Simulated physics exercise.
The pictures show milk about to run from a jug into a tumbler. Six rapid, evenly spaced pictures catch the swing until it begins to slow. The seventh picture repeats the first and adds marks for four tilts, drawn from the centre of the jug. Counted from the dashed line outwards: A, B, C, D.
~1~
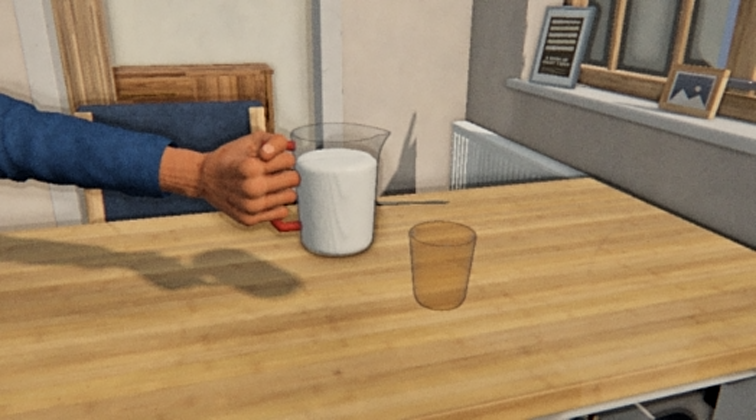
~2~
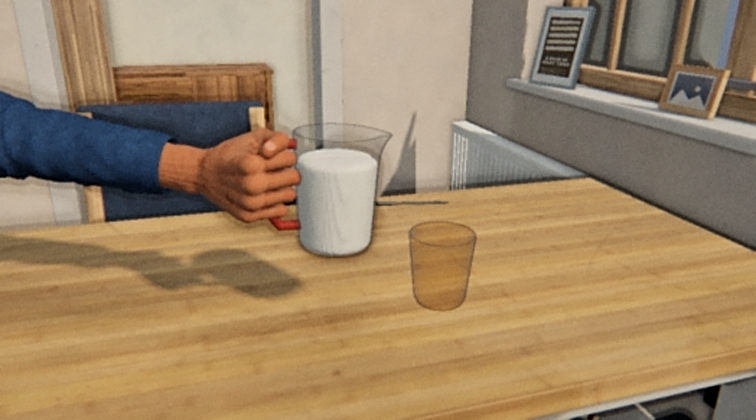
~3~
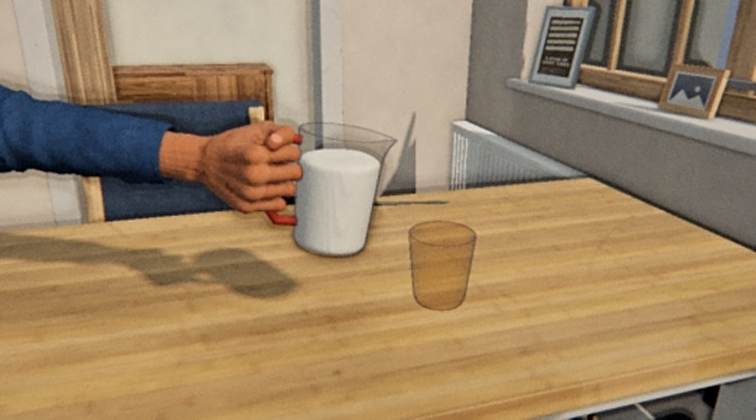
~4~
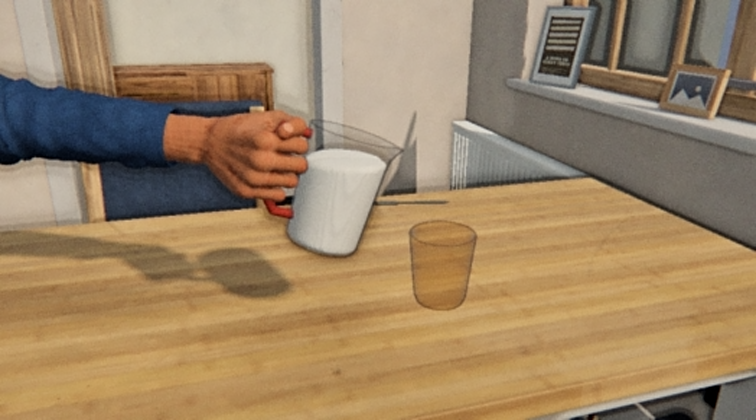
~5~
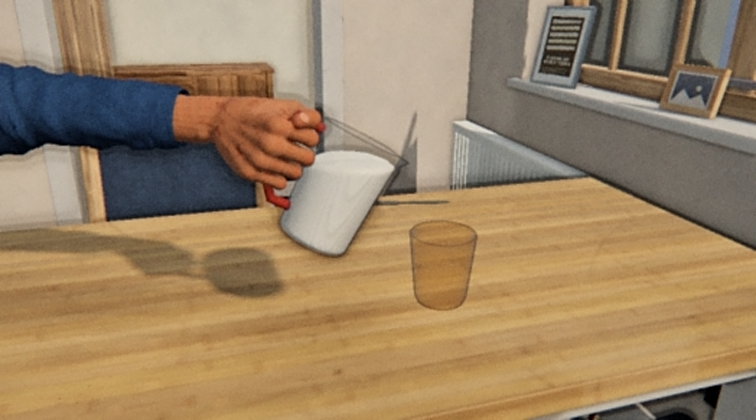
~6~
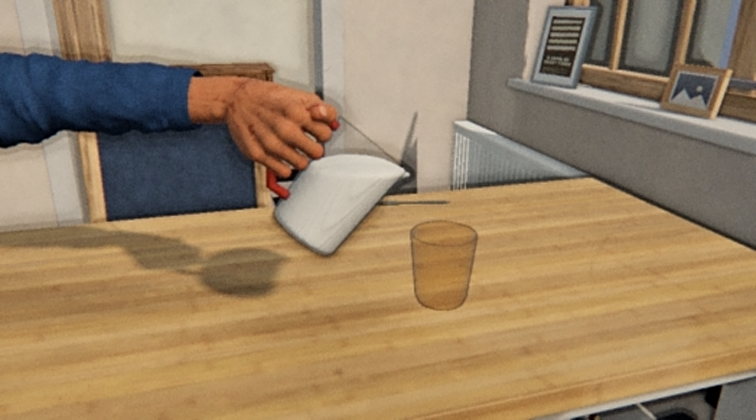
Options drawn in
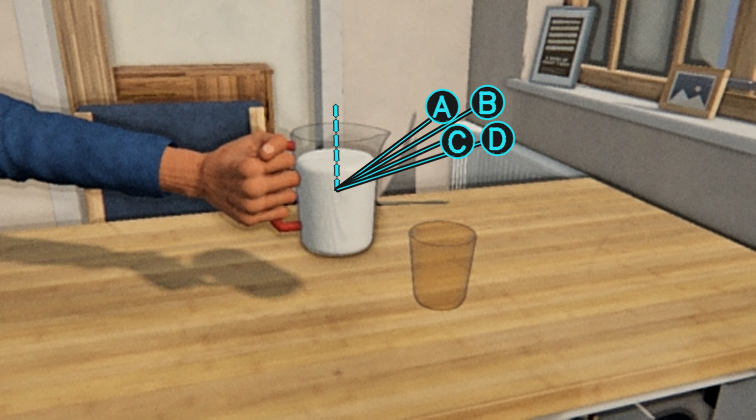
At the start, a hand in a blue sleeve holds a clear jug of milk upright on a wooden table, left of an empty amber tumbler. The hand then tilts the jug to the right, slowly then more steeply, until the milk reaches the lip, while the tumbler stays still.
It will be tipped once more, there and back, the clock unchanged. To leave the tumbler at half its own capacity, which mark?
B is best.
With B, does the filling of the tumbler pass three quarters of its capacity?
No, it does not.
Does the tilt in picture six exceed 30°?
Yes, it does.
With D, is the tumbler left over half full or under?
Over.
On the marked copy, A at (429, 120); B at (472, 109); C at (440, 143); D at (481, 142).
For mark A, the tumbler ends with about 34 % of what it can hold.
For mark B, the tumbler ends with about 49 % of what it can hold.
For mark C, the tumbler ends with about 65 % of what it can hold.
For mark D, the tumbler ends with about 80 % of what it can hold; 4 % of the milk is spilt.
